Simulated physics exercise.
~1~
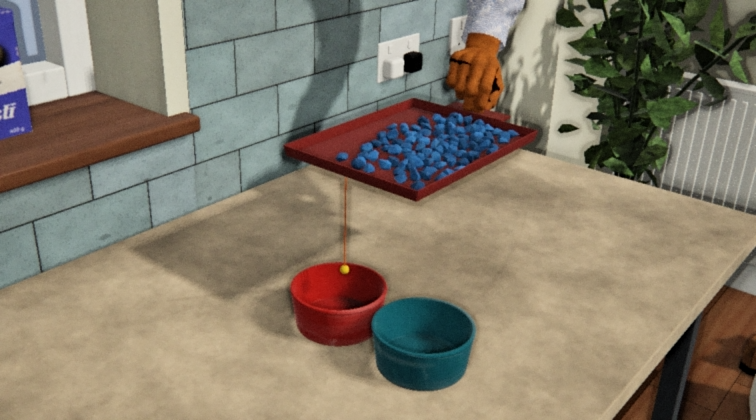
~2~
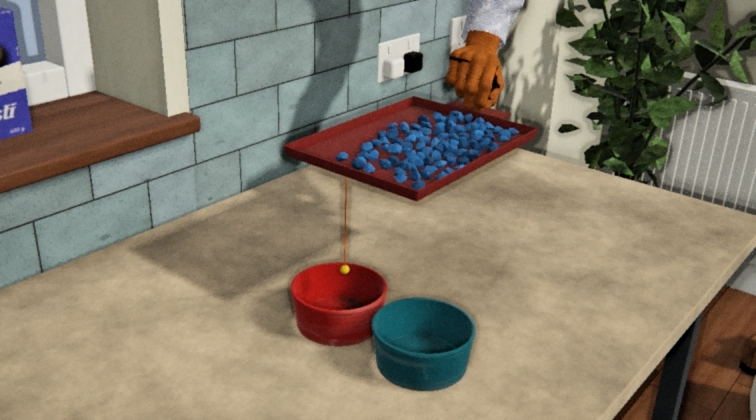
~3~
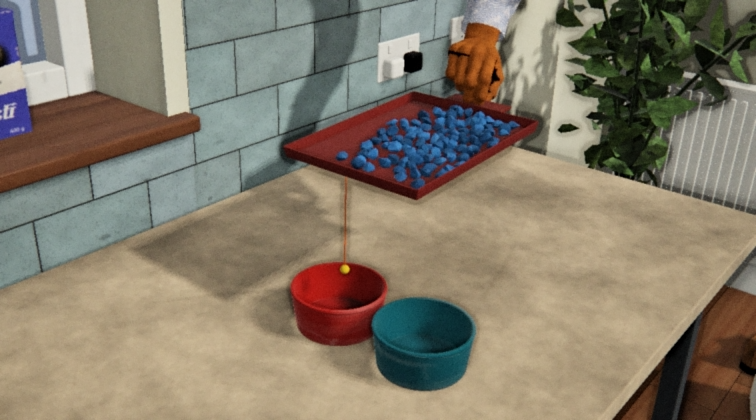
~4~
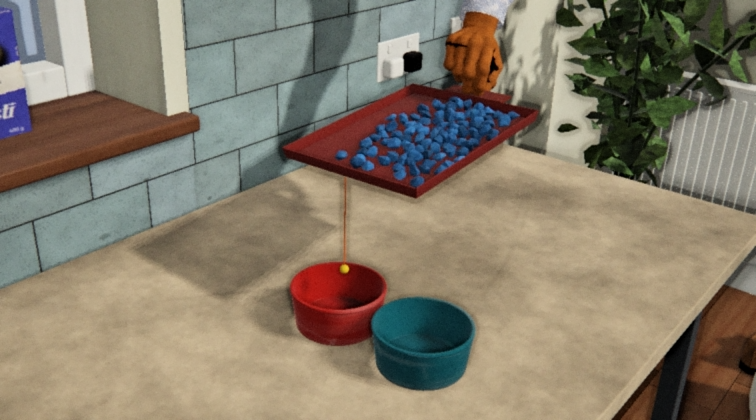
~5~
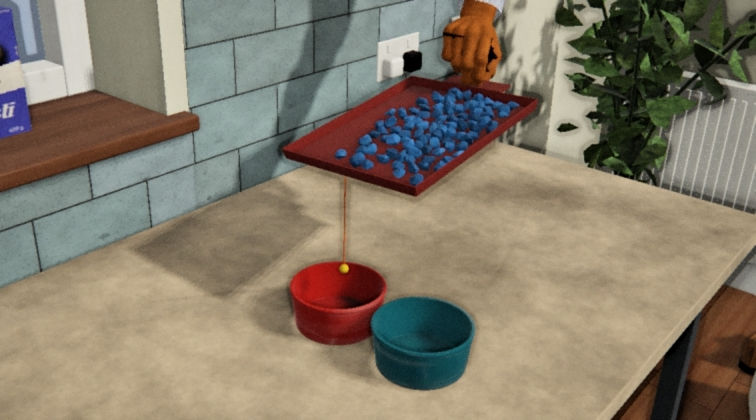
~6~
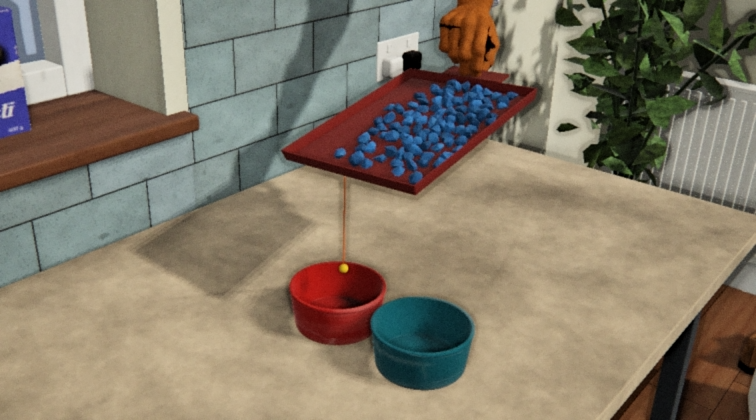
Gloved orange hand slowly raising the far end of a red tray of blue stones above red and teal dishes.
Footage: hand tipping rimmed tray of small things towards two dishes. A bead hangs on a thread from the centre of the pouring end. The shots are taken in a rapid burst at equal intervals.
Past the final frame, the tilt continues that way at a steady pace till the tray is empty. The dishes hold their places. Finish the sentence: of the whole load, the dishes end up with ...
... less than half.
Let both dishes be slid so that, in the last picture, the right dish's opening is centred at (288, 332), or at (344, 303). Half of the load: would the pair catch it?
Well, it comes to a lesser portion at first and a greater portion after that.
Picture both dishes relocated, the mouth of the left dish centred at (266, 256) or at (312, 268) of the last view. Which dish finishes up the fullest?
The first try favours the leftmost one, and the second try favours the leftmost one.
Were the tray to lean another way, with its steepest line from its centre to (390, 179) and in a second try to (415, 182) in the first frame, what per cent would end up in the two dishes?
First case about 80 percent; second case about 90 percent.
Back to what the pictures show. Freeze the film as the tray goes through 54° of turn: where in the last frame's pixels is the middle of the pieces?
About (336, 141).
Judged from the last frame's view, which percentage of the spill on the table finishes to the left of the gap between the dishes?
Left portion: Around 100 %.
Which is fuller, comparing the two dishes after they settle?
The one to the left is fuller.
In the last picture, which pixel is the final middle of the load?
It settles centred around (287, 310).
Soon, tray tipped steeply; nearly all on the tray; a stray few outside both; a small part in the air.
A while on, tray tipped right over; about a third on the tray; about a quarter in the left dish; about a quarter outside both; about a quarter in the air.
Towards the end, tray tipped past a quarter turn; about a third in the left dish; about two thirds outside both.
Finally, tray tipped past a quarter turn; none in the right dish; about a third in the left dish; about two thirds outside both.
